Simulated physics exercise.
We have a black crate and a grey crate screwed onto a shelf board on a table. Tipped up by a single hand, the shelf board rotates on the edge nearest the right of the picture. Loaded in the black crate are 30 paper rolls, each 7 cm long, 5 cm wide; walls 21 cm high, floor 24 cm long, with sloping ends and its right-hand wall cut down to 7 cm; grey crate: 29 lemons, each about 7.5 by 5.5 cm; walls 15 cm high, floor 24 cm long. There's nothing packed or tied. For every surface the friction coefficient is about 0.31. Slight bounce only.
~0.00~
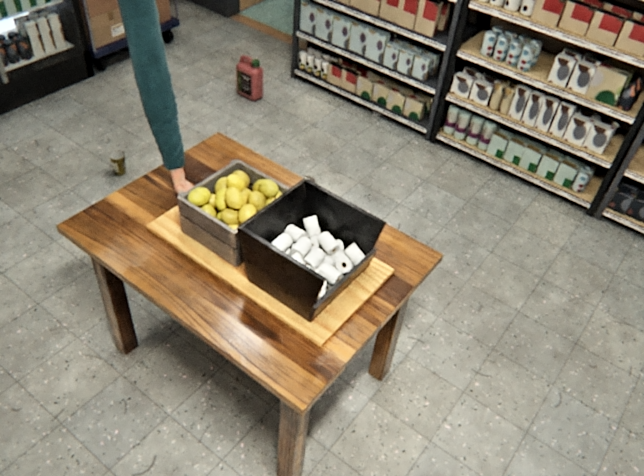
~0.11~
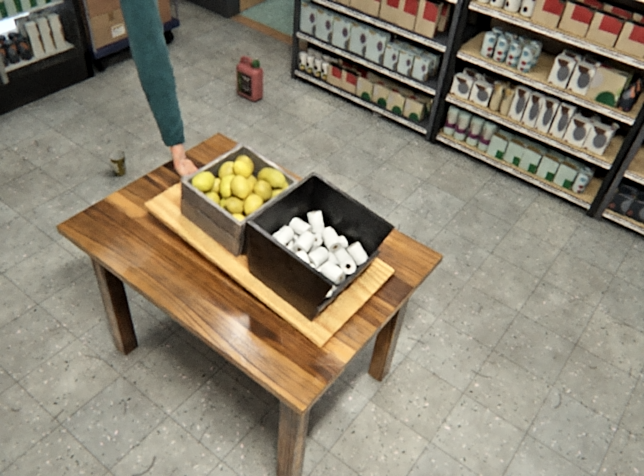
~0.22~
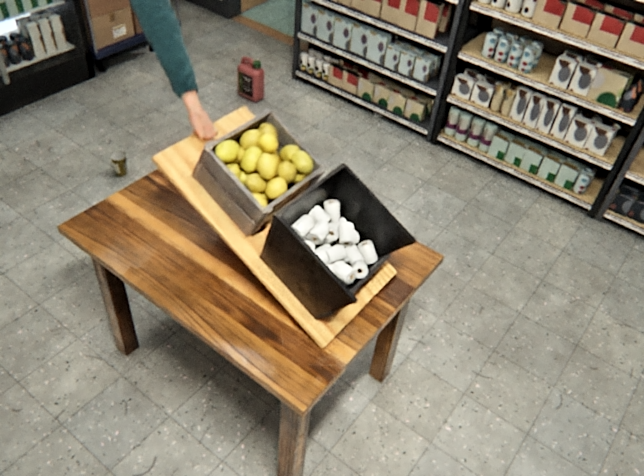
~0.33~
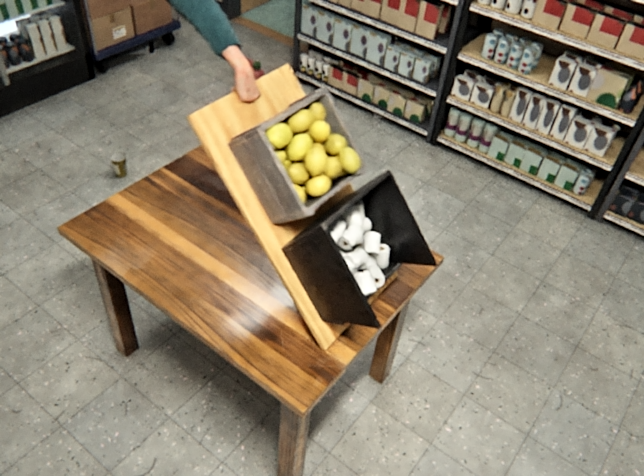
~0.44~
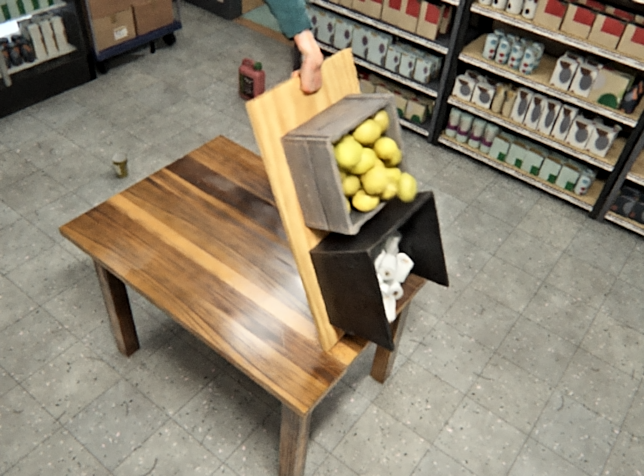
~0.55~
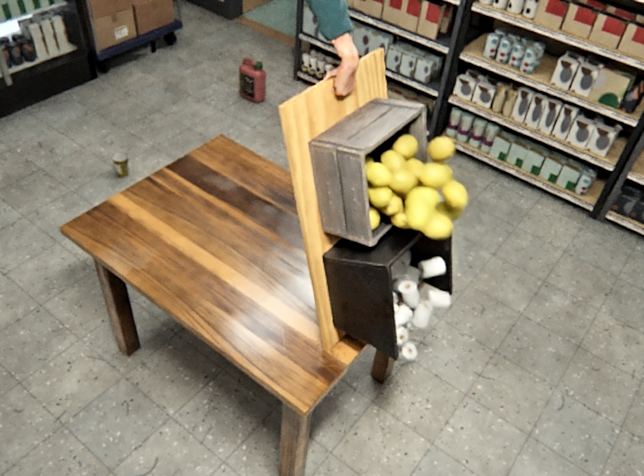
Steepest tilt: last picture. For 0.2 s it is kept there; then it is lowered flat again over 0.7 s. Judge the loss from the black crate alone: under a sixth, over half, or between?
Fraction out: Greater than one-half.
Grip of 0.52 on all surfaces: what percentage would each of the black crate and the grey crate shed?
Black crate 90, grey crate 70 per cent.
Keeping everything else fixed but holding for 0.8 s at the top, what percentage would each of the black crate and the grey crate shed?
Black crate 90%, grey crate 80%.
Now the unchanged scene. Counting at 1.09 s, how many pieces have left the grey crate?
Out so far from the grey crate: Around 25.
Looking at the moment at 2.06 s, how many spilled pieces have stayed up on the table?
About 2.
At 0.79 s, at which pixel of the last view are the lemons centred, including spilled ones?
Close to (469, 296).
After 0.79 s, tilt 74°; the black crate is down by 20 of 30 and the grey crate is down by 24 of 29.
After 1.09 s, tilt 39°; the black crate is down by 25 of 30 and the grey crate is down by 24 of 29.
After 1.51 s, tilt 0°; the black crate is down by 26 of 30 and the grey crate is down by 24 of 29.
Final count (at 2.06 s), the black crate is down by 26 of 30 and the grey crate is down by 24 of 29. Asked share, 26 of 30, 87 per cent.
